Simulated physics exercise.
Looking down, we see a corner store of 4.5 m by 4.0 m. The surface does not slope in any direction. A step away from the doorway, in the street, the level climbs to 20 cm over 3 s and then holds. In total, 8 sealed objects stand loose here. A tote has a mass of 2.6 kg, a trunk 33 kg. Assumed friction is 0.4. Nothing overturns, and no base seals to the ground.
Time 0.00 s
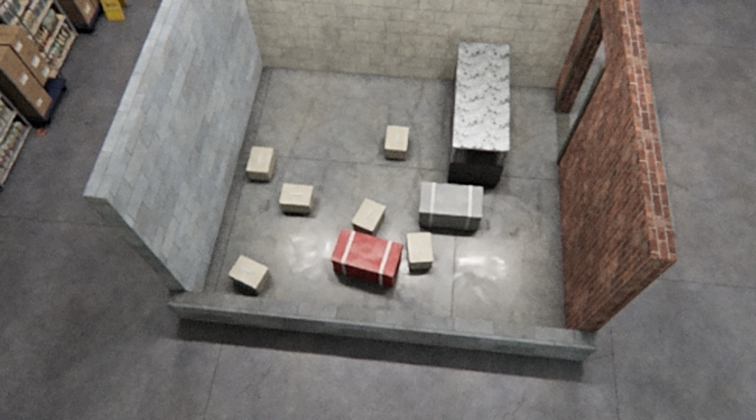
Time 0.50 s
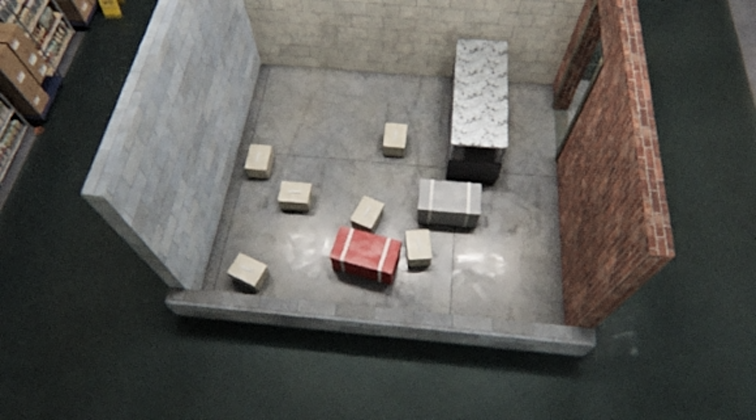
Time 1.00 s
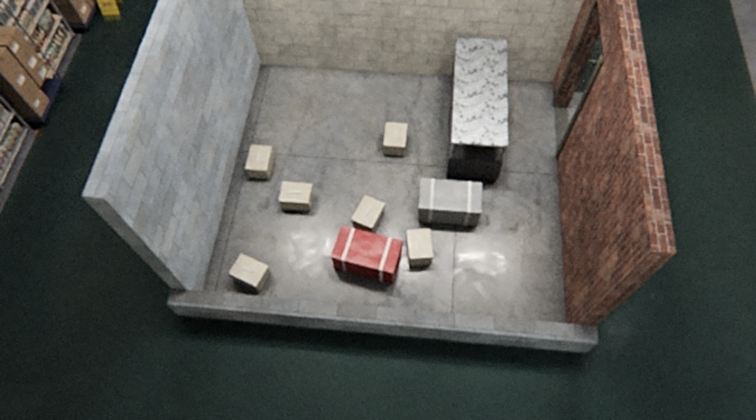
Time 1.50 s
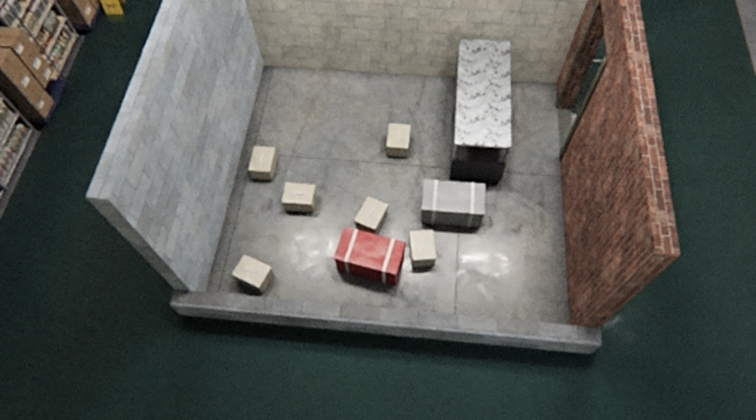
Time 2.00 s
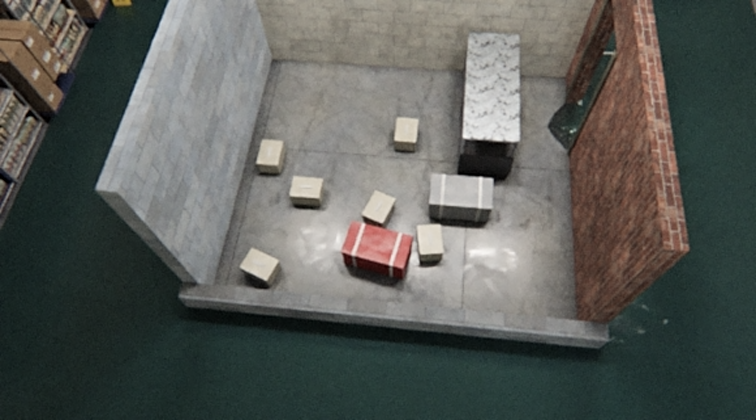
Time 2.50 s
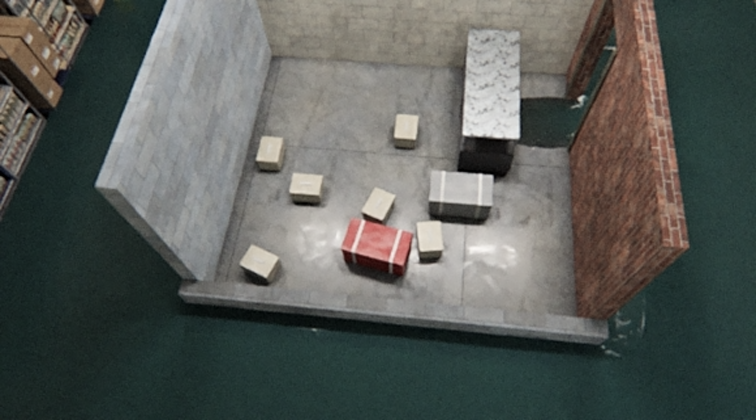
Roofless walled room holding a red trunk and scattered blocks, dark water surrounding it outside and starting to seep through the right doorway.
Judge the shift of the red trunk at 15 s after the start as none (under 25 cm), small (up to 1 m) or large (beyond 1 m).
It is none.
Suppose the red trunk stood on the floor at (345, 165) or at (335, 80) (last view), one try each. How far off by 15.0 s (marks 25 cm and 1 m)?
In that order: It barely shifts; it barely shifts.
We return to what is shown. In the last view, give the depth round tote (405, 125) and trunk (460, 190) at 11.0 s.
Around 2 cm and 4 cm.
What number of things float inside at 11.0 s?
Count: 2.
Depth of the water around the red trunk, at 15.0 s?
Around 6 cm.
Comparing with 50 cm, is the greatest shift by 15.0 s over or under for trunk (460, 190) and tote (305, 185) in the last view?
In that order: Within and beyond.
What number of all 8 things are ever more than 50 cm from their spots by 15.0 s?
That comes to 6.
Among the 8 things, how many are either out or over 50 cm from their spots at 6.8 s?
Tally at that time: 0.
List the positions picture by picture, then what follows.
The red trunk at (367, 252) rests on the ground; 0.0 m2 under water; 0 of 8 have shifted, in the first frame.
The red trunk at (366, 249) rests on the ground; water covers 0.0 m2; 0 of 8 have shifted, in the second frame.
The red trunk at (367, 249), on the bottom; 0.0 m2 under water; 0 of 8 have shifted, in the third frame.
The red trunk at (370, 250), on the bottom; water covers 0.0 m2; 0 of 8 have shifted, in the fourth frame.
The red trunk at (377, 244), on the bottom; 0.1 m2 under water; 0 of 8 have shifted, in the fifth frame.
The red trunk at (377, 241), on the bottom; 0.7 m2 under water; 0 of 8 have shifted, in the sixth frame.
After 3.5 s the red trunk is near (377, 241), 0.0 m from its start, aground; 0 afloat.
After 6.8 s the red trunk is near (377, 241), 0.0 m from its start, aground; 0 afloat.
After 11.0 s the red trunk is near (377, 241), 0.0 m from its start, aground; 2 afloat.
After 15.0 s the red trunk is near (377, 241), 0.0 m from its start, aground; 6 afloat.
